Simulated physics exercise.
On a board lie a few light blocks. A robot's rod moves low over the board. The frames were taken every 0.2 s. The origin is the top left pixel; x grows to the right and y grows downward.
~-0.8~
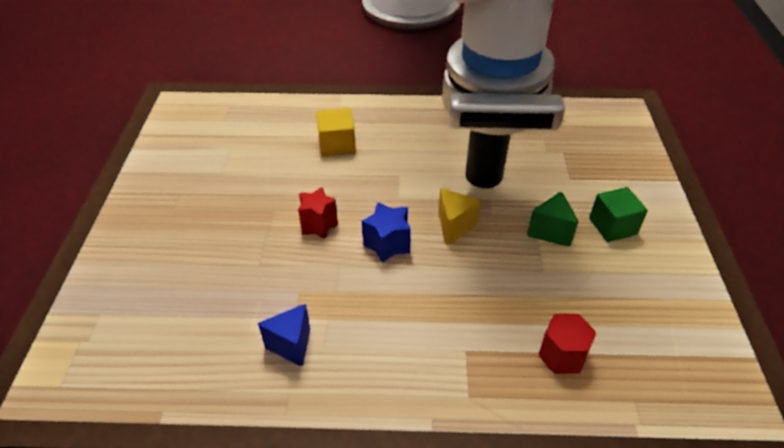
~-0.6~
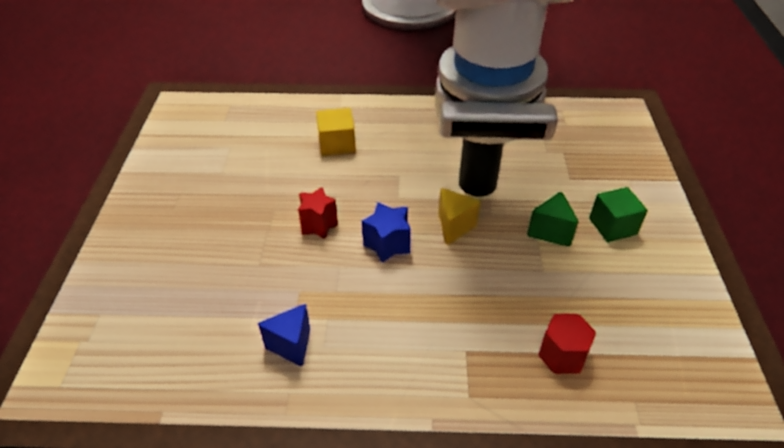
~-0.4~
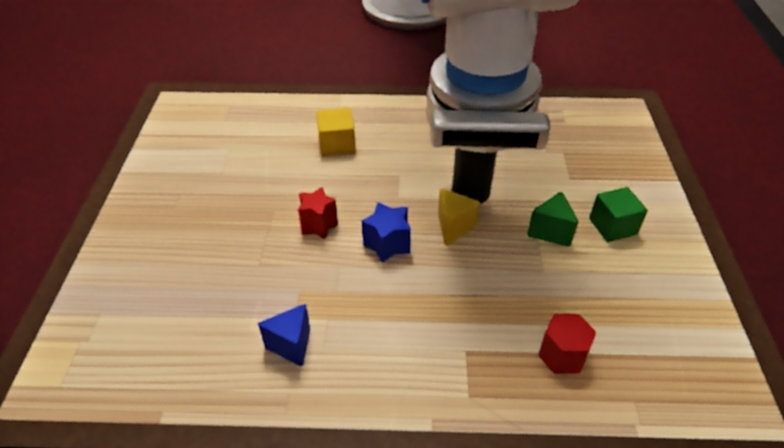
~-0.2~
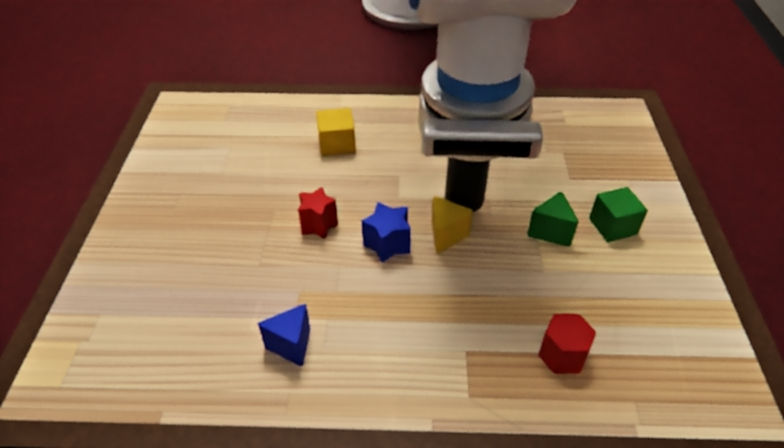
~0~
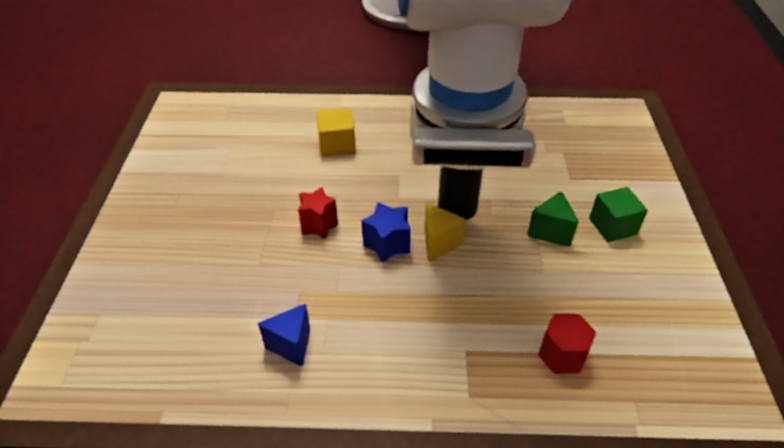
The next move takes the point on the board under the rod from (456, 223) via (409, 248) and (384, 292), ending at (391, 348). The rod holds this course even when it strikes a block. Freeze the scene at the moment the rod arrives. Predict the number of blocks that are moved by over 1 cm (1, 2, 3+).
In total, two blocks get moved by over 1 cm.
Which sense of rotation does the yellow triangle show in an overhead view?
Twists anticlockwise.
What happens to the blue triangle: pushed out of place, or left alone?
The blue triangle is left alone.
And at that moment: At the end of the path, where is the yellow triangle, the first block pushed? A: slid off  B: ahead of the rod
B
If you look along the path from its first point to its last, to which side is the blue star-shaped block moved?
Sideways shift: Right.
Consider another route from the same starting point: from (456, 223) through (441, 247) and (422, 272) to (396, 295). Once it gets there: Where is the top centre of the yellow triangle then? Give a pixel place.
I'd place it at (372, 296), taking the centre of its top.
On the path given first. One third of the way, rod (408, 233); blue star-shaped block (361, 230), turned 20° clockwise; yellow triangle (406, 252), turned 35° anticlockwise.
Two thirds of the way, rod (383, 278); blue star-shaped block (340, 239), turned 60° clockwise; yellow triangle (390, 300), turned 55° anticlockwise.
At the end, rod (391, 333); blue triangle in place; blue star-shaped block (340, 239), turned 60° clockwise; yellow triangle (393, 361), turned 35° anticlockwise.
